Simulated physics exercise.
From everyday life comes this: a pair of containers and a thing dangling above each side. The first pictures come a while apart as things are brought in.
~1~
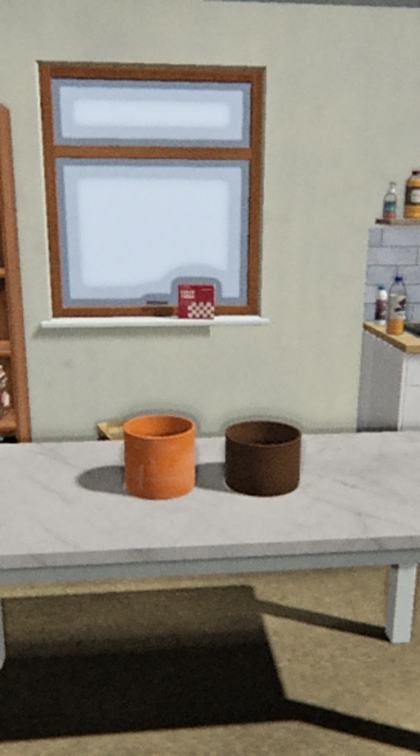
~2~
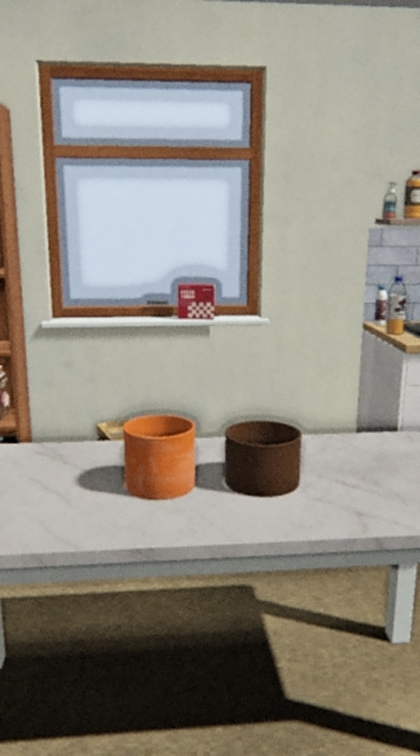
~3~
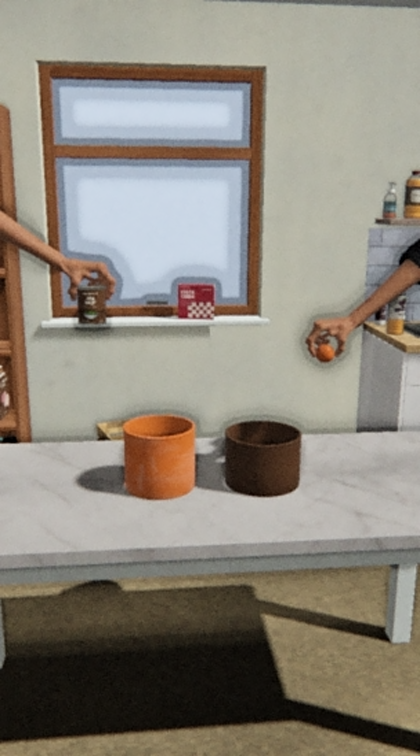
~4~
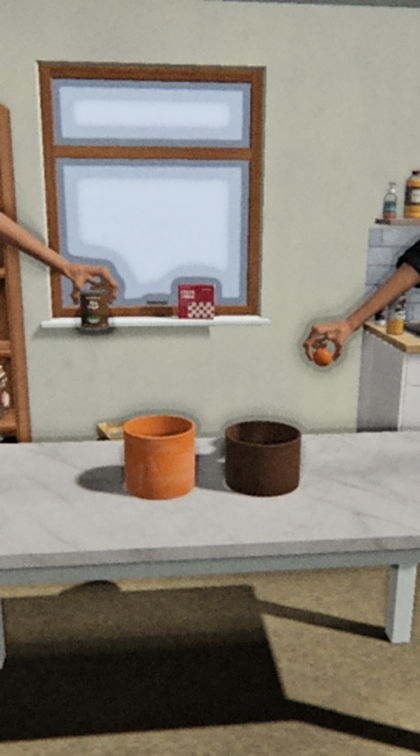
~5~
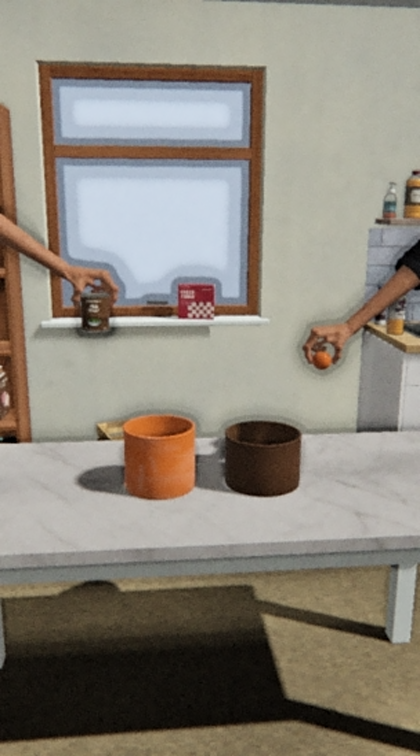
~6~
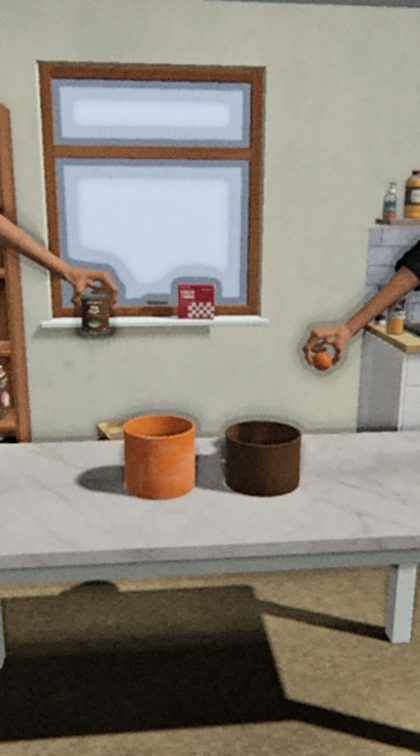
Kitchen with an orange pot and a dark brown bin on a table, two hands bringing in a tin and an orange tomato.
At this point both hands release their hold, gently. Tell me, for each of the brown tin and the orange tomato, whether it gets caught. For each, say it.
Brown tin: No; orange tomato: No.
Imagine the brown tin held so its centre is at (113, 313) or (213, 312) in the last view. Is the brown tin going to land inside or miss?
The brown tin lands outside; ends up outside.
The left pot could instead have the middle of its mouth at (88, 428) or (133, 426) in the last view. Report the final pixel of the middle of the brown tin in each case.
About (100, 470) and (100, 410).
Then, 0.20 s on from there, brown tin on its way down near (97, 362); orange tomato on its way down near (320, 406).
In the end, the brown tin misses, near (101, 472); the orange tomato misses, near (317, 471).
